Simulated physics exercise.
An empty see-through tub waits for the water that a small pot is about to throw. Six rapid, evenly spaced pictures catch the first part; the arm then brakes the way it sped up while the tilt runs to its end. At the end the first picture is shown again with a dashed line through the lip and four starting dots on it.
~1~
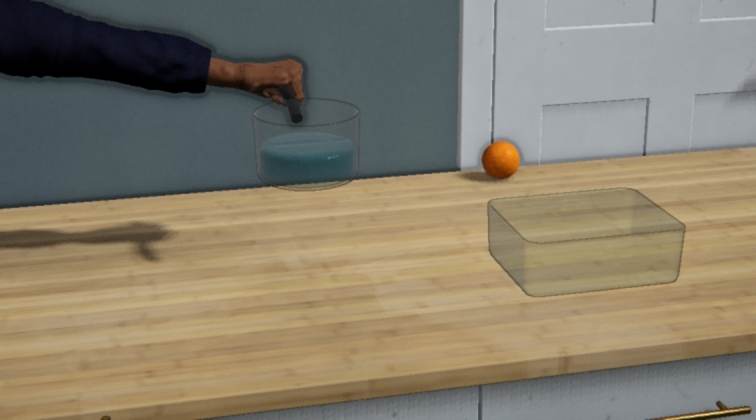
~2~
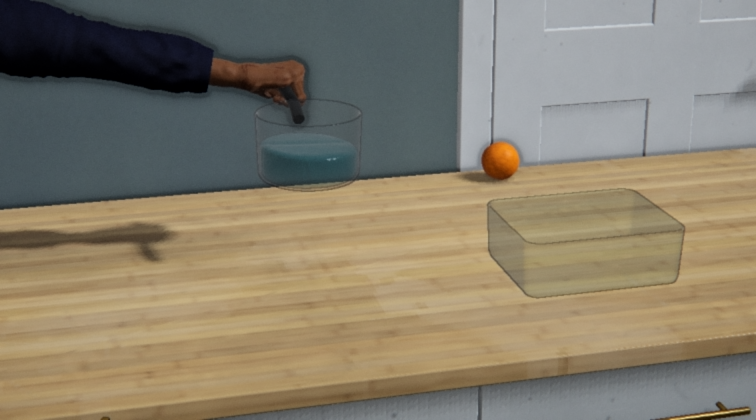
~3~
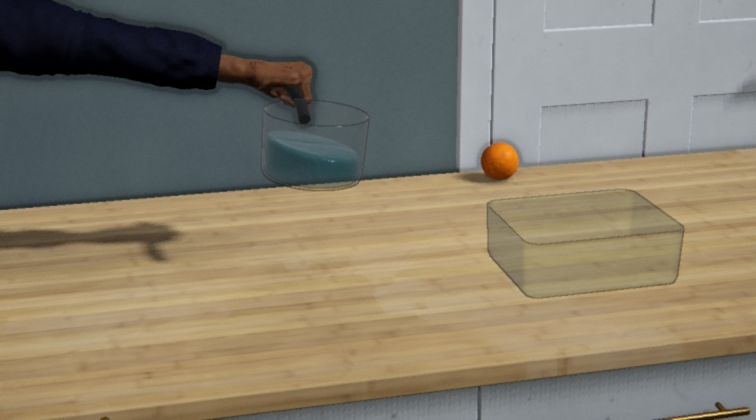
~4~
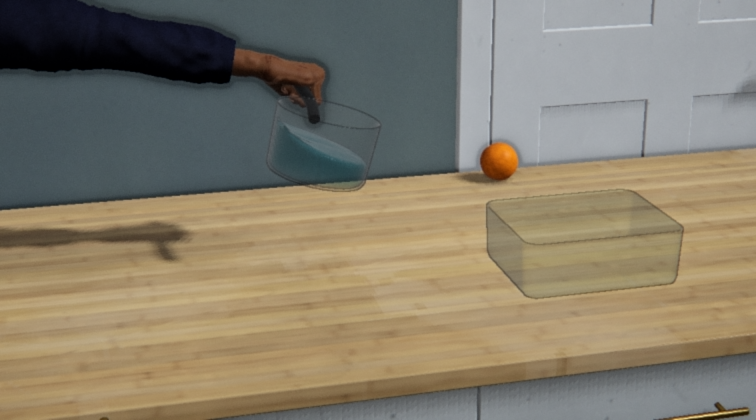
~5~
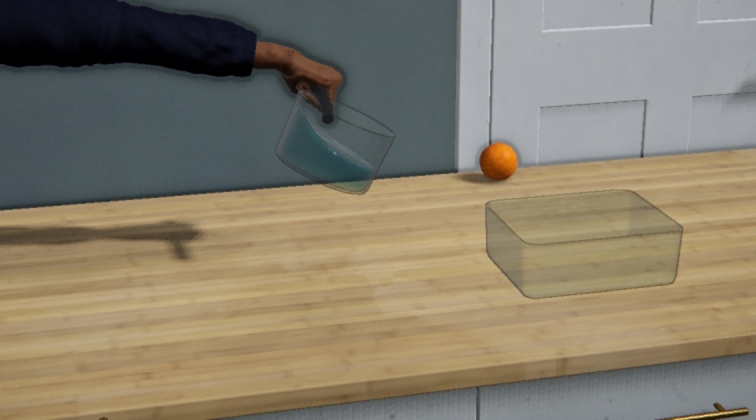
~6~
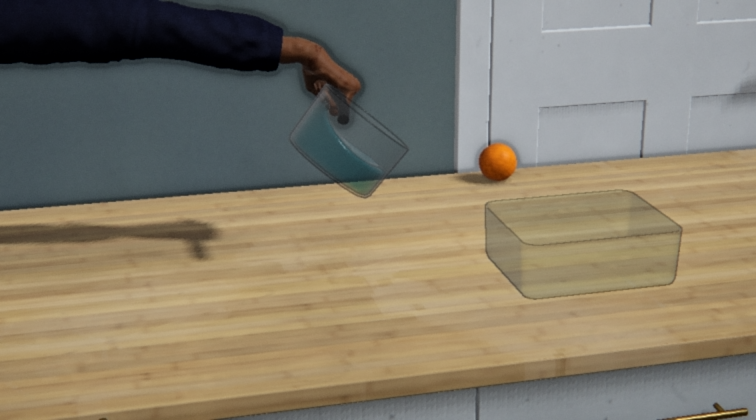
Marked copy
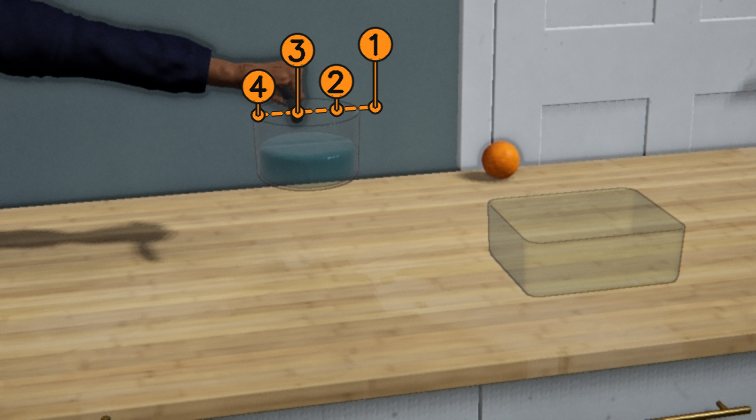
A dark-sleeved arm reaches in from the left, its hand gripping a clear round pot of blue-green water above a pale wooden counter, seen from slightly above. An orange sits near the back edge by a white panelled door, with an empty see-through yellowish tub at right. The hand shifts slightly rightward and tilts the pot steadily to the right, the water sloshing inside while the camera stays still.
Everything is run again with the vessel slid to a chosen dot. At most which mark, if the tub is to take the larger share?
Spot 2.
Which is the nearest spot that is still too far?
Here it is spot 3.
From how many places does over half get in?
Two of the four.
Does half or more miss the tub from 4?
Yes, it does.
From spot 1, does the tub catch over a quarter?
Yes, it does.
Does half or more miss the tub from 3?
Yes, that goes wrong.
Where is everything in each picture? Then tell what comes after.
Upright, lip at (356, 108); tub from (524, 296) to (677, 280); nothing has left yet.
Upright, lip at (358, 109); nothing has left yet.
Tipped about 6°, lip at (366, 113); nothing has left yet.
Tipped about 14°, lip at (378, 120); nothing has left yet.
Tipped about 26°, lip at (392, 131); nothing has left yet.
Tipped about 40°, lip at (406, 144); nothing has left yet.
On the marked copy, 1 at (375, 106); 2 at (336, 109); 3 at (297, 112); 4 at (258, 114).
Choosing 1, about 64 % lands in the tub, 5 % falls short and 31 % goes beside or beyond.
Choosing 2, about 62 % lands in the tub, 21 % falls short and 17 % goes beside or beyond.
Choosing 3, about 17 % lands in the tub, 78 % falls short and 5 % goes beside or beyond.
Choosing 4, about 0 % lands in the tub, 96 % falls short and 4 % goes beside or beyond.
